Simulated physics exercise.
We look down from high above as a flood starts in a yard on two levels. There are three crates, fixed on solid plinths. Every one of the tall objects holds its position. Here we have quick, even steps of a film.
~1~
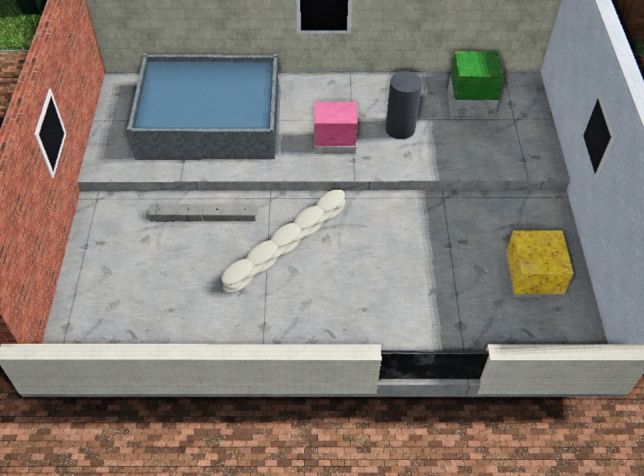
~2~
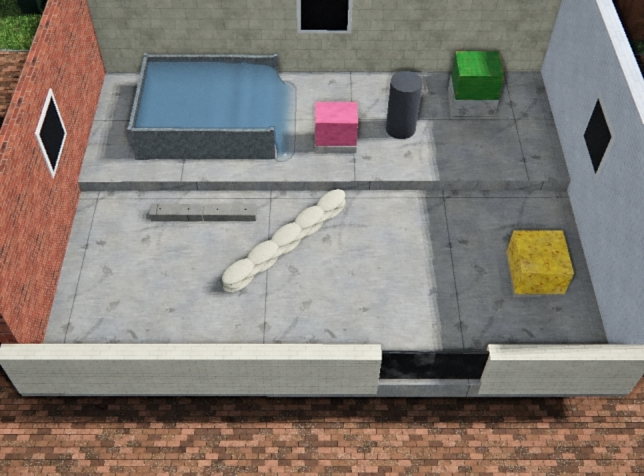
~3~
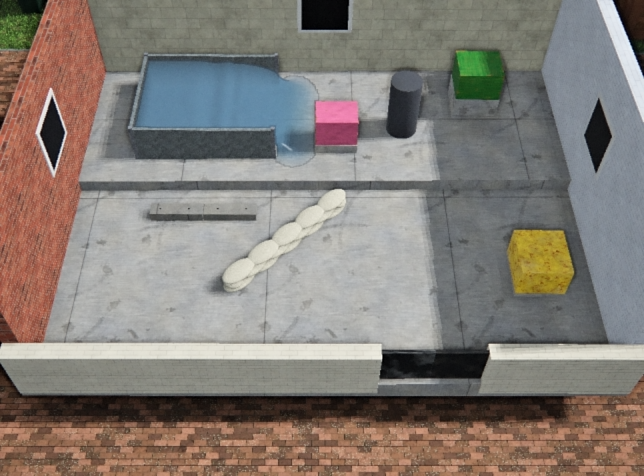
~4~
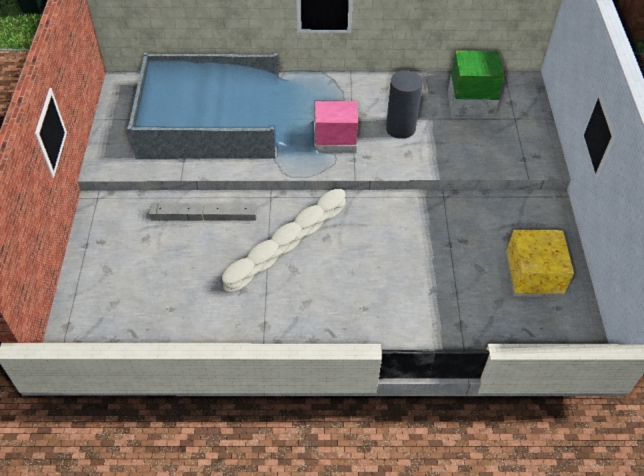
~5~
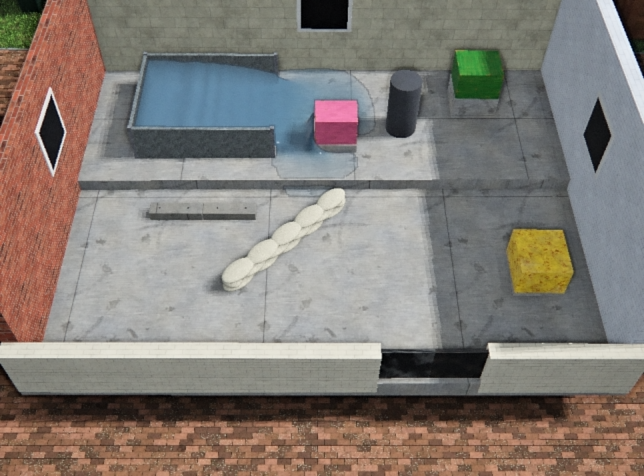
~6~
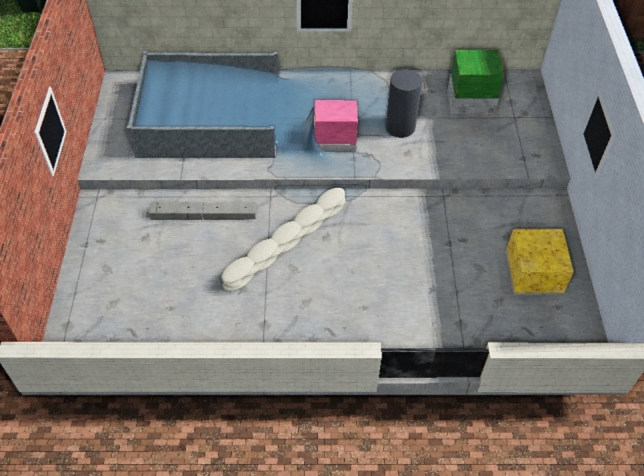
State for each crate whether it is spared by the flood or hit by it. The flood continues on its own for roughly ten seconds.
The pink crate ends up with water on it, the green crate ends up clear of the water, the yellow crate ends up with water on it.
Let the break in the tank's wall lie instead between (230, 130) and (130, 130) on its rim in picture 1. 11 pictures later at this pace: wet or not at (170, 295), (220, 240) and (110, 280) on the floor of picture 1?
Place one: Reached by the flood. Place two: Reached by the flood. Place three: Reached by the flood.
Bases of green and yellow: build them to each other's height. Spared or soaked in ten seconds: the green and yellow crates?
Green: Is reached; yellow: Stays clear.
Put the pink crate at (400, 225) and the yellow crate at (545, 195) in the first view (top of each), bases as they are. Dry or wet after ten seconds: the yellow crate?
The yellow crate is flooded.
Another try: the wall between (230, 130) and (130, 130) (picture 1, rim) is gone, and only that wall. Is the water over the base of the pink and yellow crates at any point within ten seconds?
The pink crate is not reached; the yellow crate is reached.
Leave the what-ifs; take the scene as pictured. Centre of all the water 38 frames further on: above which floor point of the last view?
Close to pixel (361, 194).
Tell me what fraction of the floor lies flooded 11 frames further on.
Roughly 30 %.
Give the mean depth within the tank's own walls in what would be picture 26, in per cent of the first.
Estimate: Close to 26 %.
A moment on, water covers 20 % of the floor; the pink crate water round its plinth, the green crate water round its plinth, the yellow crate not reached.
Next, water covers 30 % of the floor; the pink crate water round its plinth, the green crate water round its plinth, the yellow crate not reached.
Then, water covers 60 % of the floor; the pink crate water round its plinth, the green crate water round its plinth, the yellow crate water round its plinth.
Later, water covers 80 % of the floor; the pink crate water round its plinth, the green crate water round its plinth, the yellow crate water round its plinth.
In the end, water covers 95 % of the floor; the pink crate was topped, the green crate stayed above the water, the yellow crate was topped.
